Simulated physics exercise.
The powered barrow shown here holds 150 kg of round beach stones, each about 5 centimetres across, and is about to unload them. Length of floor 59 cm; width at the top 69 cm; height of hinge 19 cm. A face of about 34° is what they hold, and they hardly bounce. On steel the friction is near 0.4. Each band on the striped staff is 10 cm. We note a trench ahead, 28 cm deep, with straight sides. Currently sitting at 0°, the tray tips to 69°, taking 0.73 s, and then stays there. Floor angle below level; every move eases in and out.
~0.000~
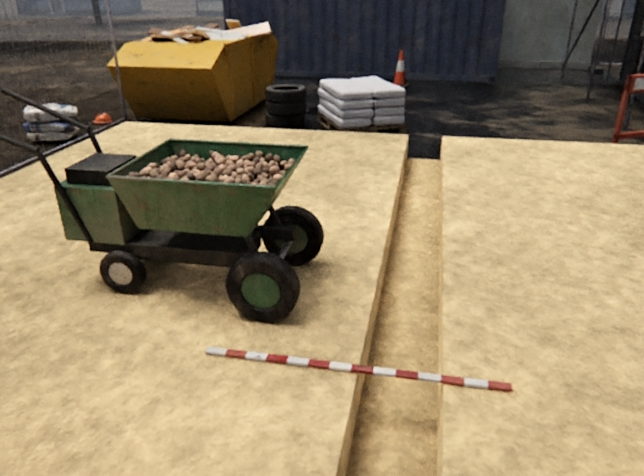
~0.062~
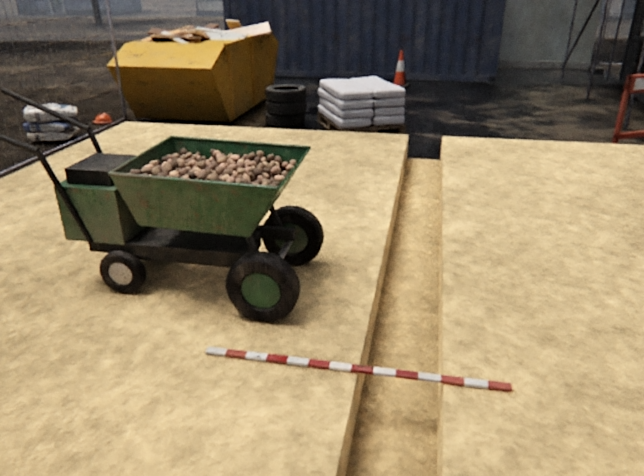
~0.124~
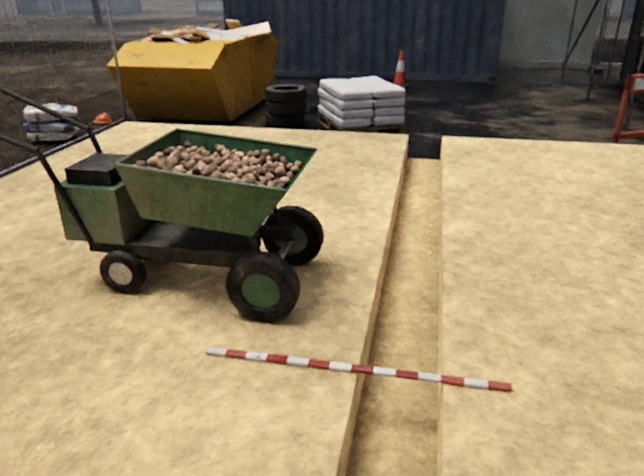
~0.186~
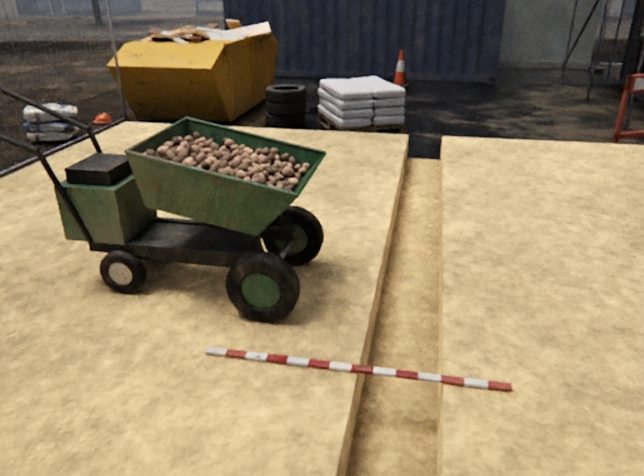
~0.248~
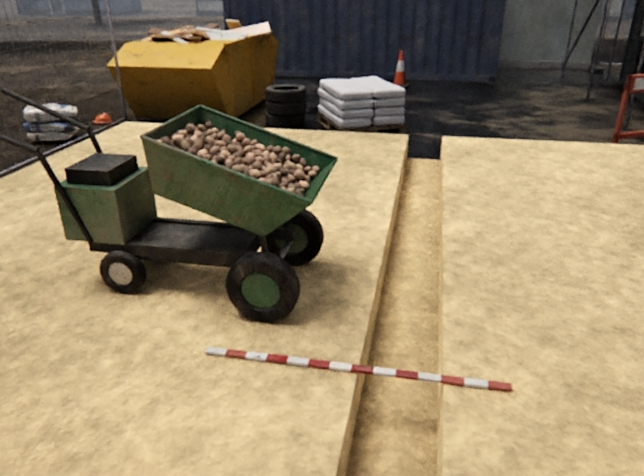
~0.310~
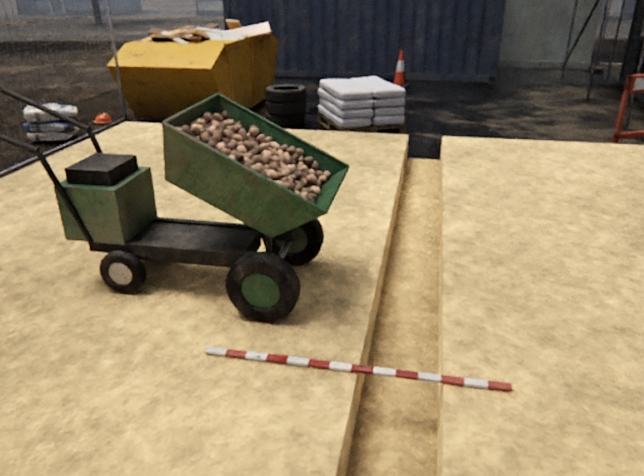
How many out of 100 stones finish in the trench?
About 66 of them.
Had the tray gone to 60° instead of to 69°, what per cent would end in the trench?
In that case near 50 per cent.
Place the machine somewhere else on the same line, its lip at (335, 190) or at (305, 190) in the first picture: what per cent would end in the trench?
Near 20 per cent from the first place, 40 from the second.
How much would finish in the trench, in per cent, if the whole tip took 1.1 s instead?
Estimate: About 85 %.
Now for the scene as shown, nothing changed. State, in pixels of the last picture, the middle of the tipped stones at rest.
Their centre sits close to (423, 327).
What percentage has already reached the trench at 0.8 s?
Close to 30 per cent at that time.
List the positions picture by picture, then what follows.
In the first picture, the tray is at 0°, its lip at (275, 188); the top of the load is at (197, 163).
In the second picture, the tray is at 1°, its lip at (278, 189); the top of the load is at (184, 160); the stones move at 0.4 m/s on average.
In the third picture, the tray is at 5°, its lip at (286, 191); the top of the load is at (180, 154); the stones move at 0.8 m/s on average.
The fourth picture shows lip at (298, 196), floor tilted 11°, highest stones at (185, 143); the stones move at 1.1 m/s on average.
The fifth picture shows lip at (312, 203), floor tilted 18°, highest stones at (196, 131); the stones move at 1.3 m/s on average.
The sixth picture shows lip at (326, 213), floor tilted 27°, highest stones at (211, 121); the stones move at 1.4 m/s on average.
After 0.6 s the floor is at 59°; 100 % in the tray; the foremost stones are at (360, 232).
After 0.8 s the floor is at 69°; 68 % in the tray, 29 % in the trench, 2 % past the trench; the foremost stones are at (454, 304).
After 1.2 s the floor is at 69°; 23 % in the tray, 43 % in the trench, 34 % past the trench; the foremost stones are at (621, 334).
After 3.1 s the floor is at 69°; 0 % in the tray, 66 % in the trench, 34 % past the trench; the foremost stones are past the picture's edge.
